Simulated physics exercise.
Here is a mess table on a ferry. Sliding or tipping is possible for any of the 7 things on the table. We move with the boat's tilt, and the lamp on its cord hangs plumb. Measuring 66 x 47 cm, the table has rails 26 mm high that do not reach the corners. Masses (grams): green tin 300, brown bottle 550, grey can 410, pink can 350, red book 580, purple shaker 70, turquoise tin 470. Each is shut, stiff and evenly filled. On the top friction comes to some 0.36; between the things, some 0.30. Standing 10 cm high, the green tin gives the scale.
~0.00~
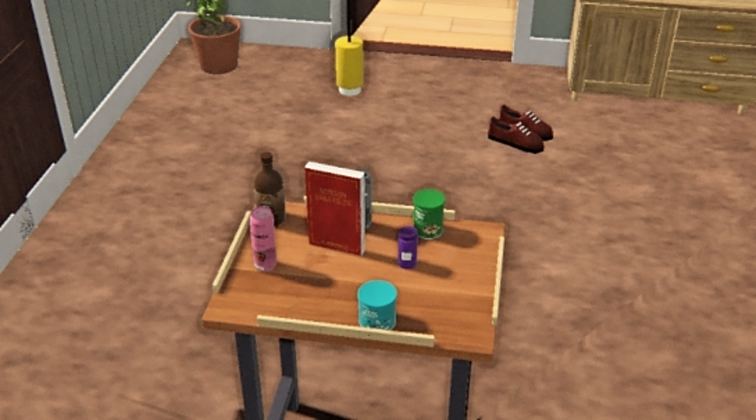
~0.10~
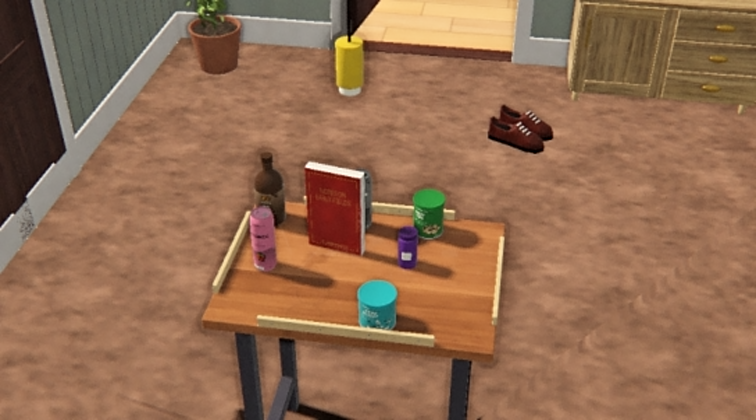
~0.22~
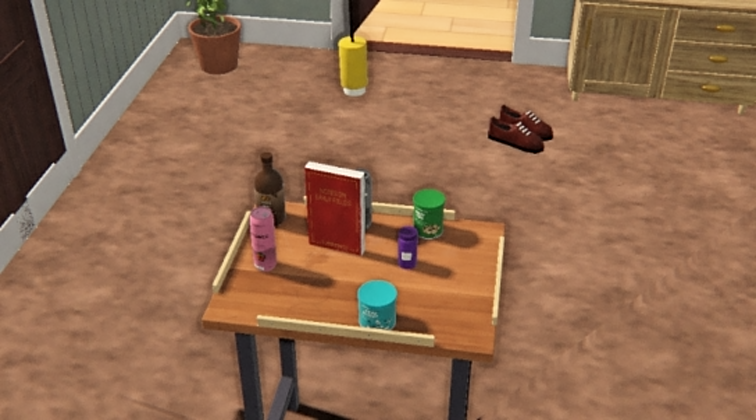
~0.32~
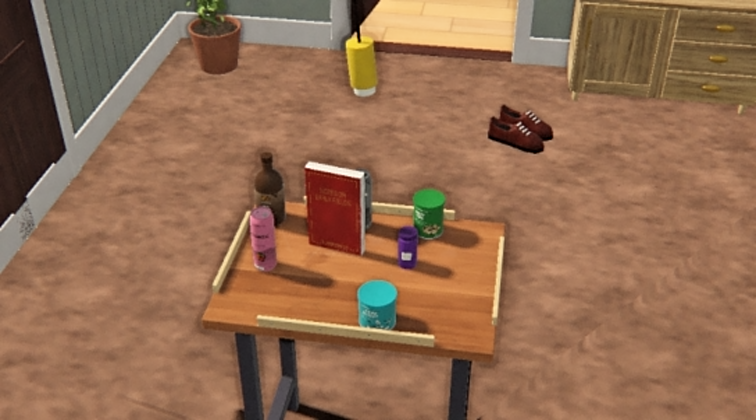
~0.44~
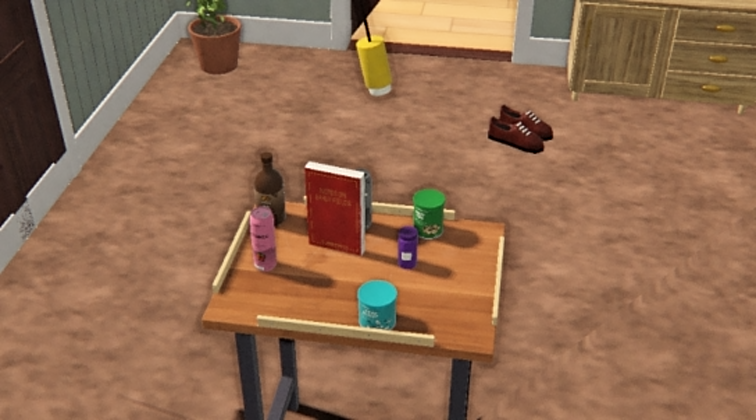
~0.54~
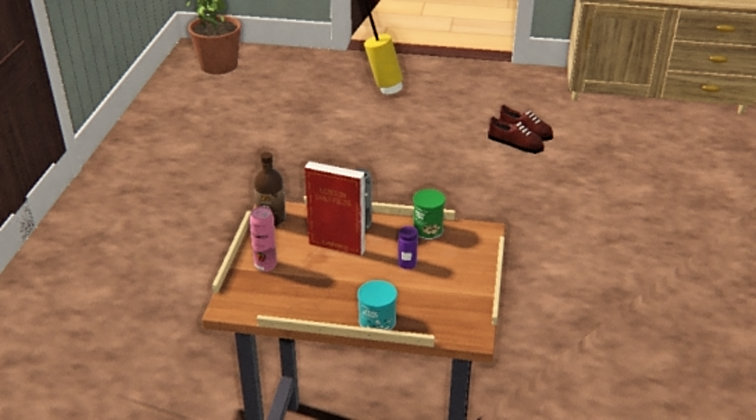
In a carpeted room, a hanging yellow lamp swings right while the table items stay still.
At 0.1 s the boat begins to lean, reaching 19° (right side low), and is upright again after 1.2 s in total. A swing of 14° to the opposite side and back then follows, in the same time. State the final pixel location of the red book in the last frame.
Its final location is about (336, 210).
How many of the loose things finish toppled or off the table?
In all, 0.
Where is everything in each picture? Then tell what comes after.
The first frame shows boat level; red book (336, 210); green tin (429, 214).
The second frame shows boat level; pink can (264, 240).
The third frame shows floor tilted 2°, right side down; purple shaker (408, 248); turquoise tin (377, 307).
The fourth frame shows floor tilted 6°, right side down; green tin (429, 214); brown bottle (269, 187).
The fifth frame shows floor tilted 11°, right side down; pink can (264, 240).
The sixth frame shows floor tilted 16°, right side down; red book (336, 210); purple shaker (408, 248).
After 1.14 s, floor tilted 3°, right side down.
After 2.04 s, floor tilted 12°, left side down.
At rest (3.0 s), all 7 in place, give or take 5 cm. In the last view, red book near (336, 210).
